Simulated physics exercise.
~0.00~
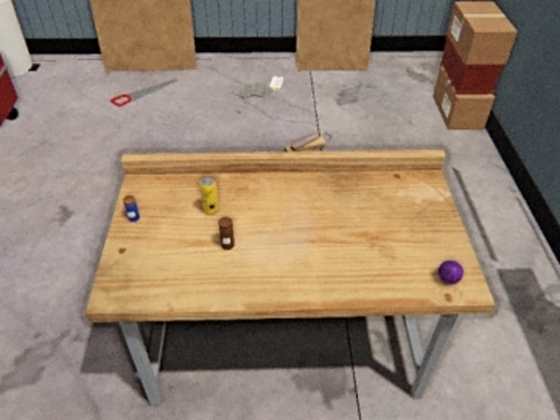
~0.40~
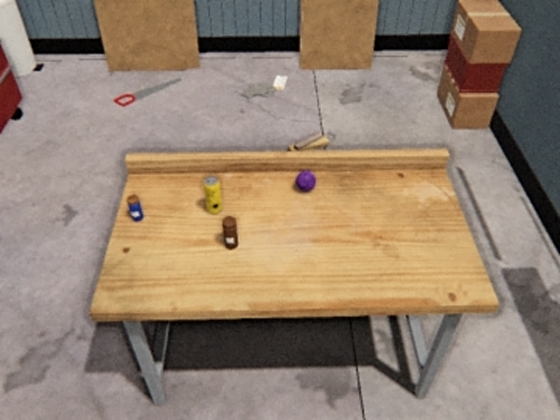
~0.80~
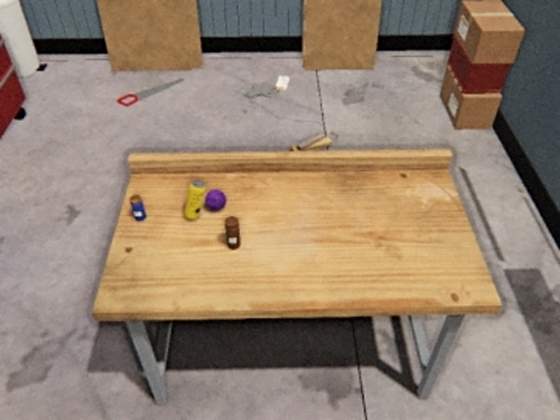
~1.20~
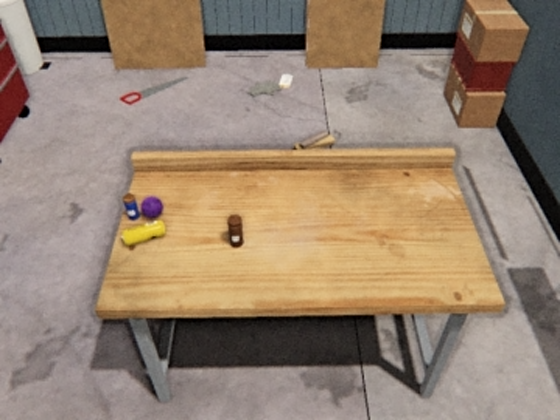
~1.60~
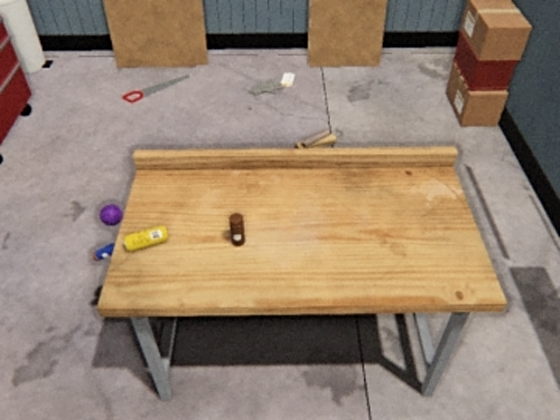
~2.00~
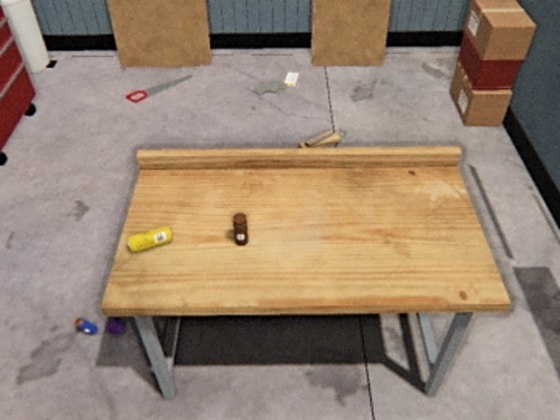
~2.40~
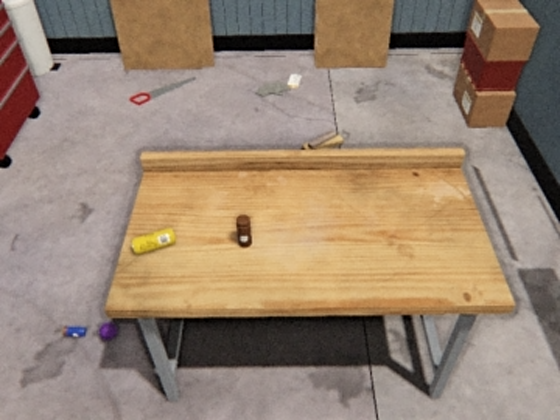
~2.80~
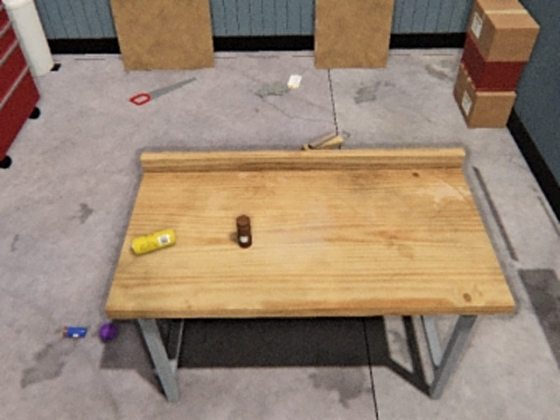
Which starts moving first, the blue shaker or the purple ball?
The purple ball moves first. It is already rolling across the table while the blue shaker still stands in its place near the left edge.
